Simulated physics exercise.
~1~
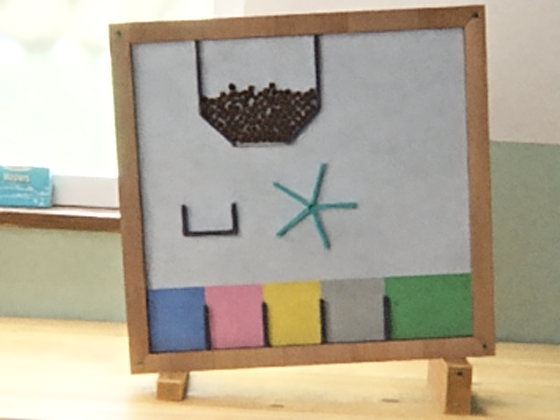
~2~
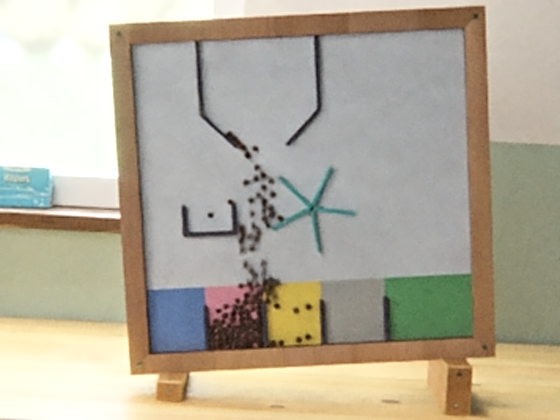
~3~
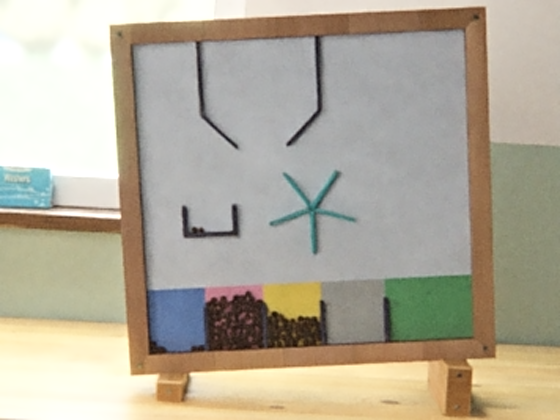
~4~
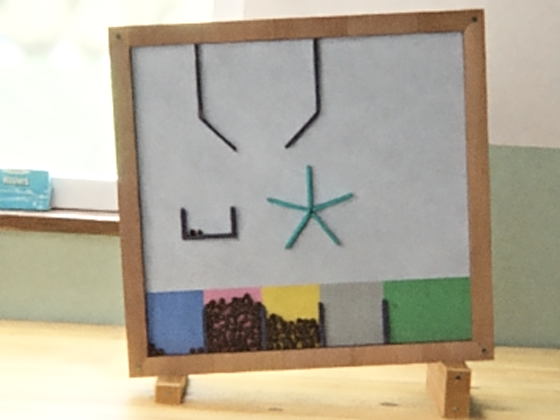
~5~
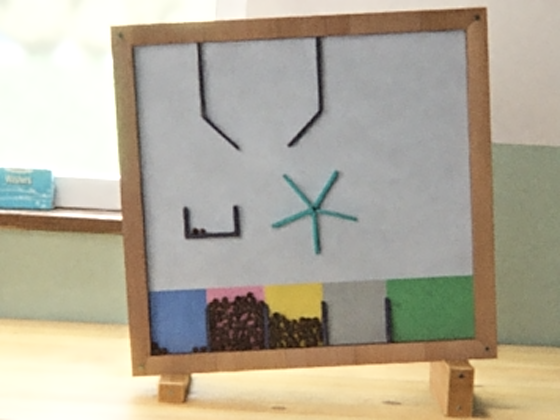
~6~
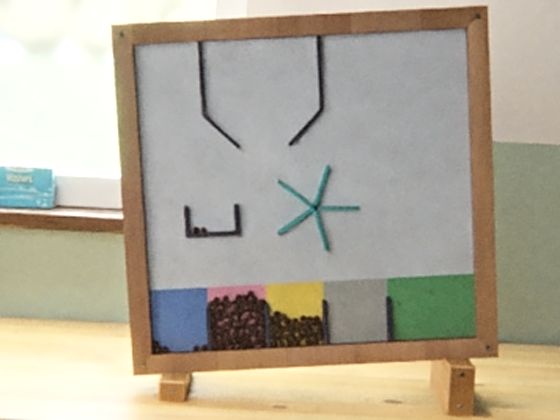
A wooden-framed board held a hopper of small dark beads, which poured down past a turning green star-shaped wheel and settled mostly in the pink and yellow bins, with a few in the blue and the small cup, leaving grey and green empty.
